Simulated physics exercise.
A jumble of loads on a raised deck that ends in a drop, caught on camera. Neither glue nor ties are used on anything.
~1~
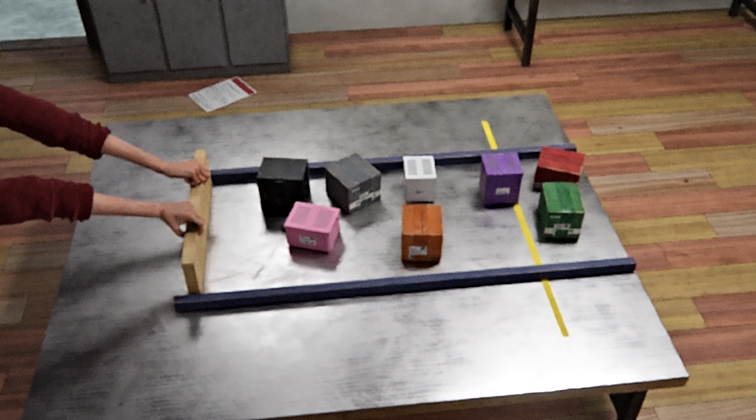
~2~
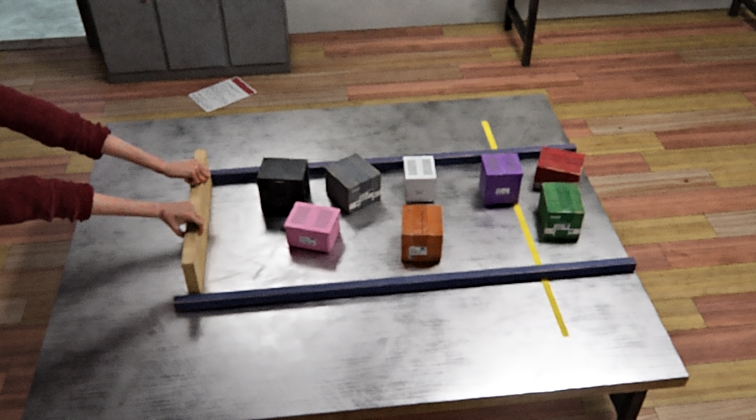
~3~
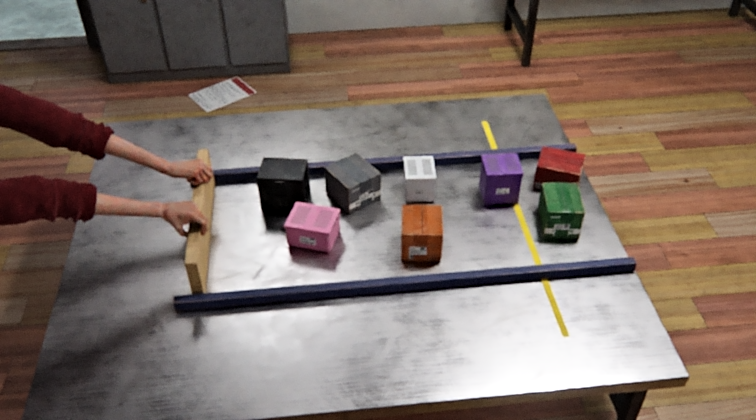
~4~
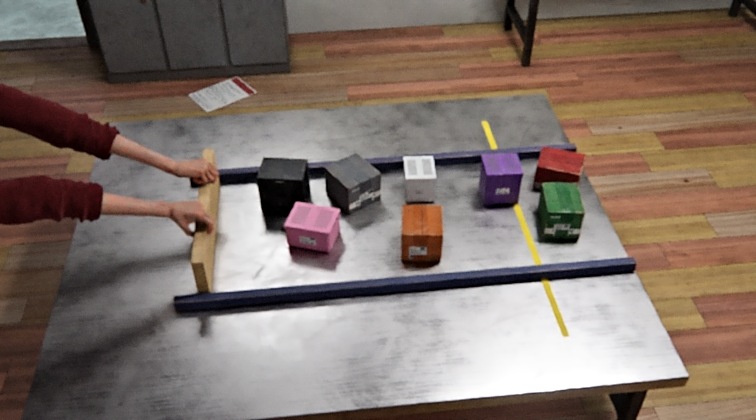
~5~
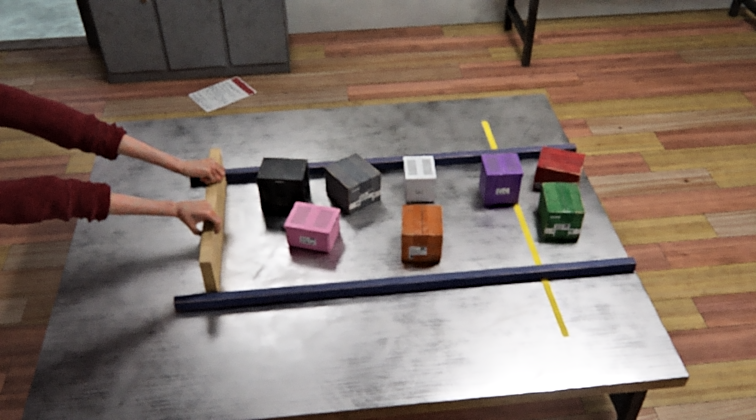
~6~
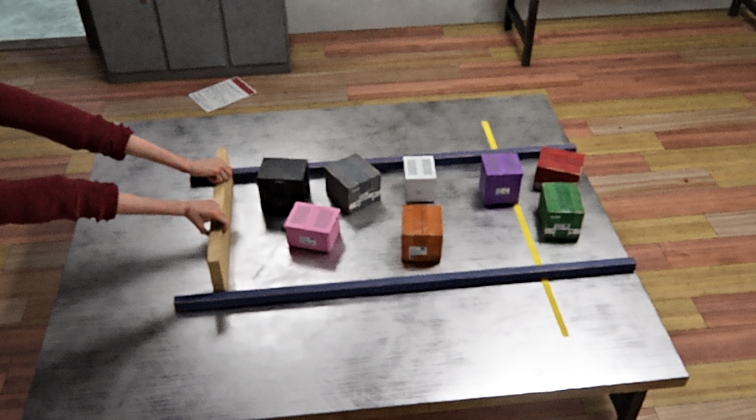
Two hands in dark red sleeves grip an upright wooden plank at the left of a grey metal table, seen from above in a room with wooden flooring. Between two blue rails sit black, grey, pink, white, orange, purple, red and green boxes, with yellow tape crossing near the right end. The hands slide the plank slightly rightward, while the boxes and camera stay still.
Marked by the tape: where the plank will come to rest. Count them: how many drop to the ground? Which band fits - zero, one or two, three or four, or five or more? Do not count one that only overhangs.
The band that fits is three or four.
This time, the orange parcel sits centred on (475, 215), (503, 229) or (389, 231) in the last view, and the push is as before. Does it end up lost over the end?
In turn it does not fall; stays on; holds on.
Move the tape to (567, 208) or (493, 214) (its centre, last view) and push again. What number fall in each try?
Per try: 5; 2.
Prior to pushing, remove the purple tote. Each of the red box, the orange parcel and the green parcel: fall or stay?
Red box goes down, orange parcel stays put, green parcel stays put.
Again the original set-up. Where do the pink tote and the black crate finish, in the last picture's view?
The pink tote ends up near (543, 204), and the black crate near (530, 164).
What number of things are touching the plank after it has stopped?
3.
Early on, none off yet; red box at rest near (559, 171); green parcel at rest near (561, 210); purple tote at rest near (500, 180).
Finally, the number that fall off is three or four; lost, white tote, purple tote and red box.
